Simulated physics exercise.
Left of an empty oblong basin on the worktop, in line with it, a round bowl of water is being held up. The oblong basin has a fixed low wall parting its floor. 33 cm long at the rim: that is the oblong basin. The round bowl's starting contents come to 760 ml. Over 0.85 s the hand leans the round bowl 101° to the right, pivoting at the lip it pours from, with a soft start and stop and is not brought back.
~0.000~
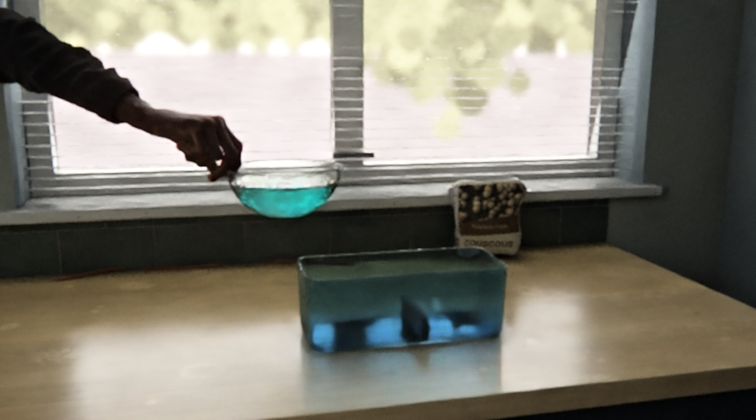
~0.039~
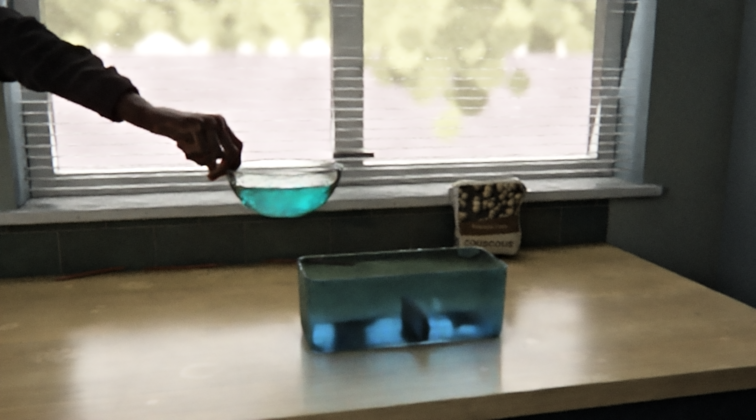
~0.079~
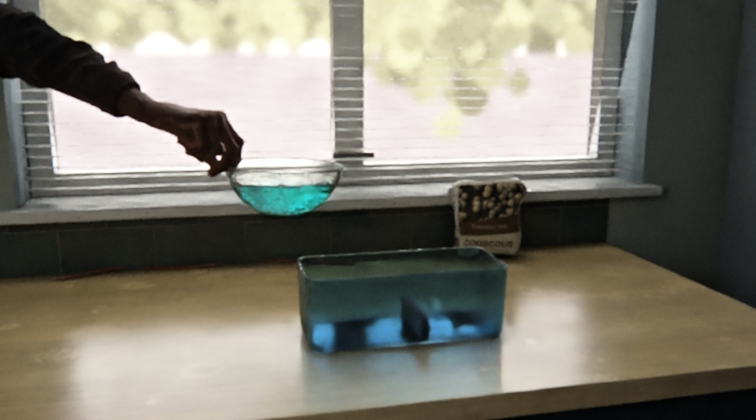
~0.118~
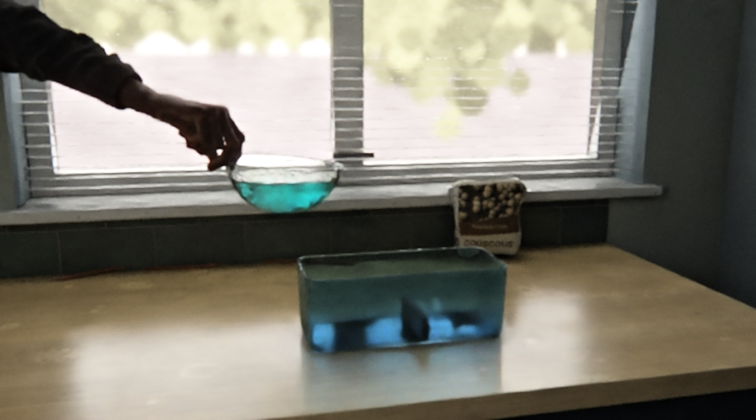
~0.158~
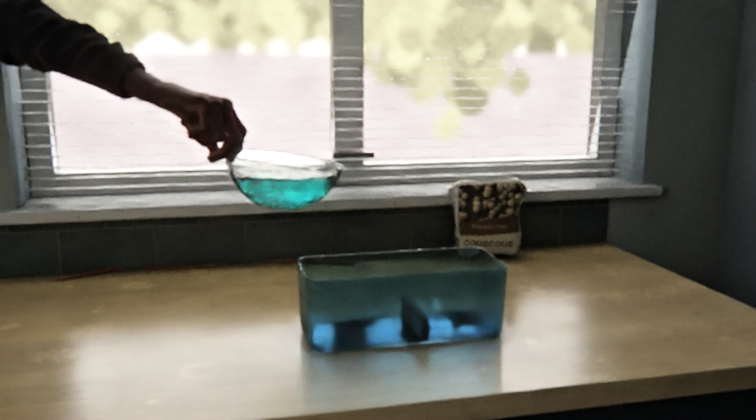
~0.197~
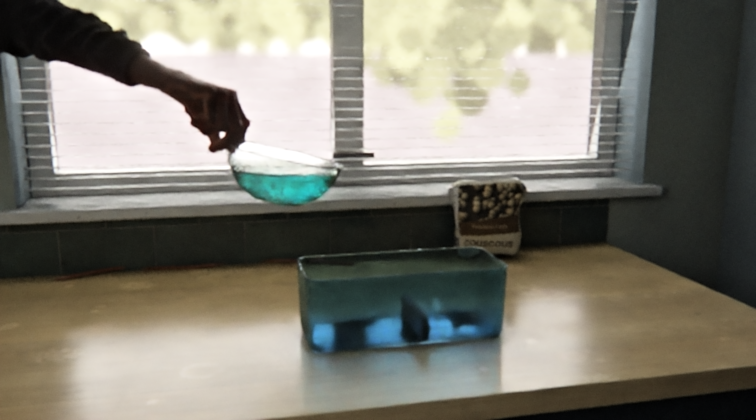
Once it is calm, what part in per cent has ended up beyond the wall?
About 61 per cent ends up there.
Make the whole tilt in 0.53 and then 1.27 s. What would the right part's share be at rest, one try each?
I'd say 55 percent on the first go, 55 percent on the next.
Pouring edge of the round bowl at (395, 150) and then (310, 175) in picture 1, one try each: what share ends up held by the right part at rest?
Respectively 50 and 15 %.
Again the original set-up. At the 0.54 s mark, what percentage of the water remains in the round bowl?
At that time about 48 in a hundred parts are still held.
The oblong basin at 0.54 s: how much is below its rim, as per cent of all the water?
Near 2 in a hundred.
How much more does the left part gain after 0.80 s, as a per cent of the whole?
Roughly 14 percent.
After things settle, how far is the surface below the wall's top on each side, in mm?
Close to 30 mm left and close to 14 mm right.
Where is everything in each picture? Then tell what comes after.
The first frame shows tilt 0°; pouring edge (341, 166); surface from (232, 183) to (335, 179); the oblong basin's rim runs from (302, 270) to (494, 258); the wall's top is at (414, 306).
The second frame shows tilt 1°; pouring edge (341, 166); surface from (231, 182) to (335, 179).
The third frame shows tilt 2°; pouring edge (341, 166); surface from (231, 180) to (335, 177).
The fourth frame shows tilt 5°; pouring edge (341, 167); surface from (232, 177) to (335, 176).
The fifth frame shows tilt 8°; pouring edge (341, 167); surface from (232, 173) to (336, 173).
The sixth frame shows tilt 13°; pouring edge (341, 167); surface from (233, 168) to (337, 169).
After 0.54 s the tilt is 72° and 48 per cent is still to pour, 2 is left of the wall and 0 right of it.
After 0.80 s the tilt is 100° and 0 per cent is still to pour, 22 is left of the wall and 57 right of it.
After 1.06 s the tilt is 101° and 0 per cent is still to pour, 35 is left of the wall and 61 right of it.
After 1.35 s the tilt is 101° and 0 per cent is still to pour, 37 is left of the wall and 61 right of it.
In the end 37 per cent lies left of the wall, 61 right of it and 2 outside.
